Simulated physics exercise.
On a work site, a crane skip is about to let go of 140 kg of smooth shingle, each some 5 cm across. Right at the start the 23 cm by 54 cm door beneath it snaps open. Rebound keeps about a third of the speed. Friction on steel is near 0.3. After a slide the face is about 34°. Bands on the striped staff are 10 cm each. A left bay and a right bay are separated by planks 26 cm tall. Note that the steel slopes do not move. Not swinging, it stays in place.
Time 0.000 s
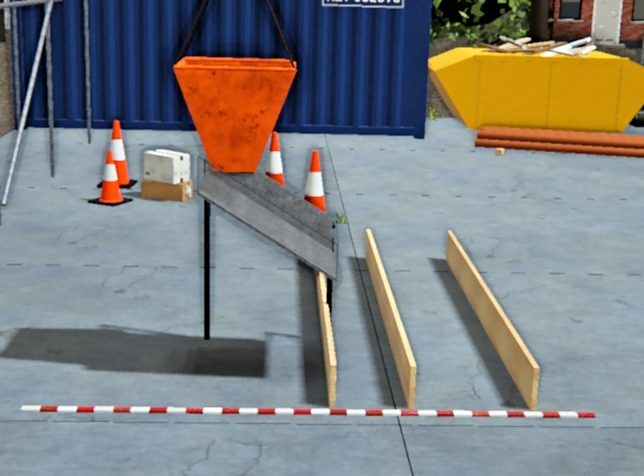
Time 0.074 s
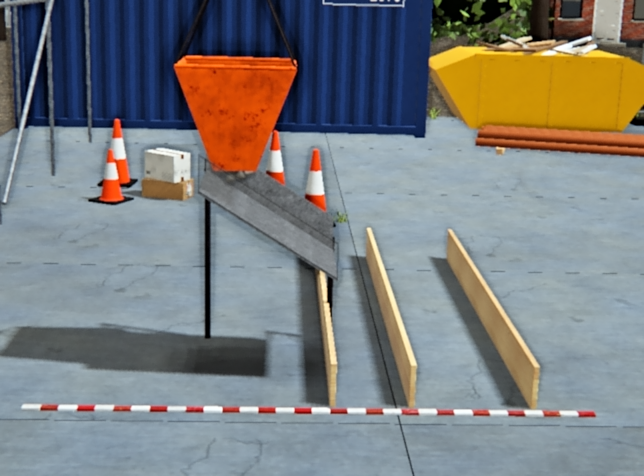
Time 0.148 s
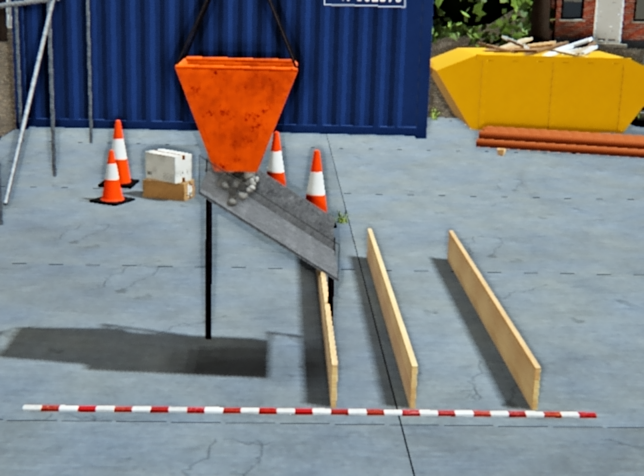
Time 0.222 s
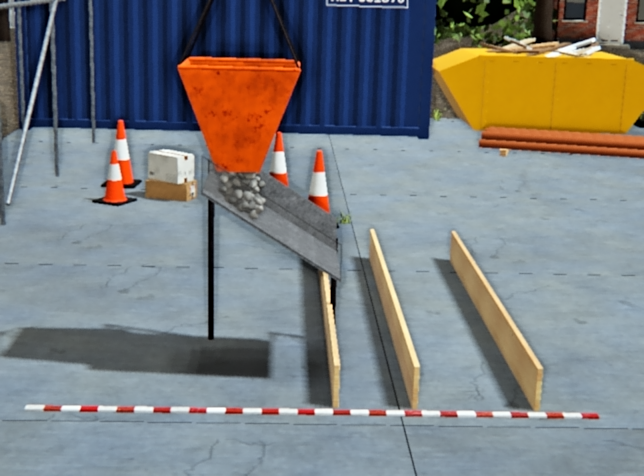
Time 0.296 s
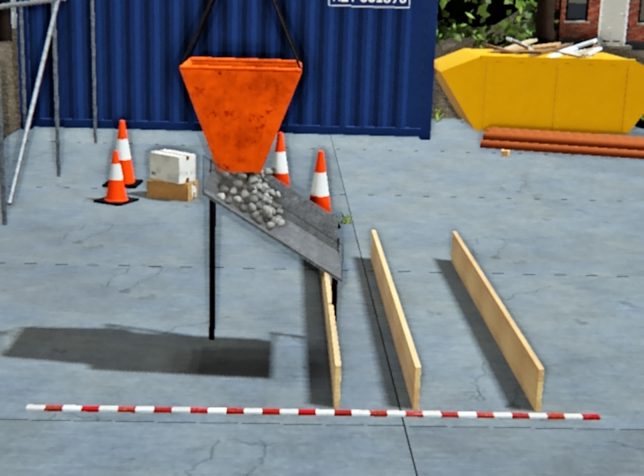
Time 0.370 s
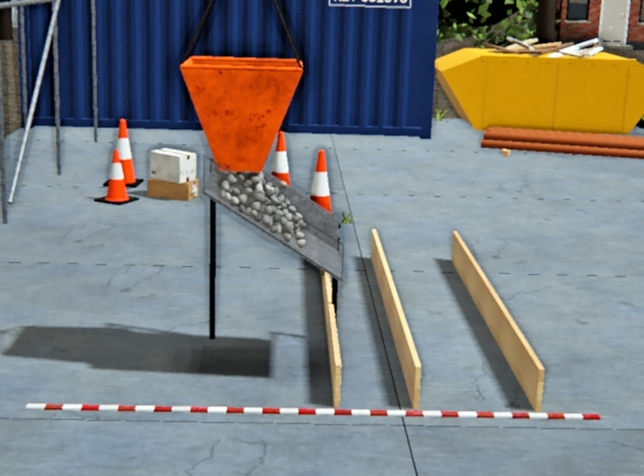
Grey rounded stones slide from beneath an orange skip hung on dark slings, down a grey sloping chute, on a pale concrete work yard seen from slightly above. Traffic cones and pale blocks stand behind, before a blue container, with a yellow skip at right, three upright planks and a red-and-white staff in front. The chute is bare at first, then the stones spread down rightward, while the view barely shifts.
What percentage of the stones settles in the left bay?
61 %.
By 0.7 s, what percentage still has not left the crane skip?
About 25 %.
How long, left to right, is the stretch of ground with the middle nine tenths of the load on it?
Roughly 100 cm.
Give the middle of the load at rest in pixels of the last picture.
Middle of load approx at pixel (393, 361).
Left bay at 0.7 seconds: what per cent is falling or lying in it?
About 15 per cent of it.
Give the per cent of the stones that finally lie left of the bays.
Near 0 percent, give or take.
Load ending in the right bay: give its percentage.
That comes to some 40 percent.
After 0.7 s, 27 % in the crane skip, 59 % on the steel, 14 % falling or lying in the left bay, 1 % falling or lying in the right bay; the stones farthest right are at (408, 323).
After 1.1 s, 0 % in the crane skip, 47 % on the steel, 38 % falling or lying in the left bay, 15 % falling or lying in the right bay; the stones farthest right are at (498, 363).
After 1.7 s, 0 % in the crane skip, 2 % on the steel, 63 % falling or lying in the left bay, 35 % falling or lying in the right bay; the stones farthest right are at (505, 360).
After 2.6 s, 0 % in the crane skip, 61 % falling or lying in the left bay, 39 % falling or lying in the right bay; the stones farthest right are at (506, 359).
After 4.5 s, 0 % in the crane skip, 61 % in the left bay, 39 % in the right bay; the stones farthest right are at (506, 359).
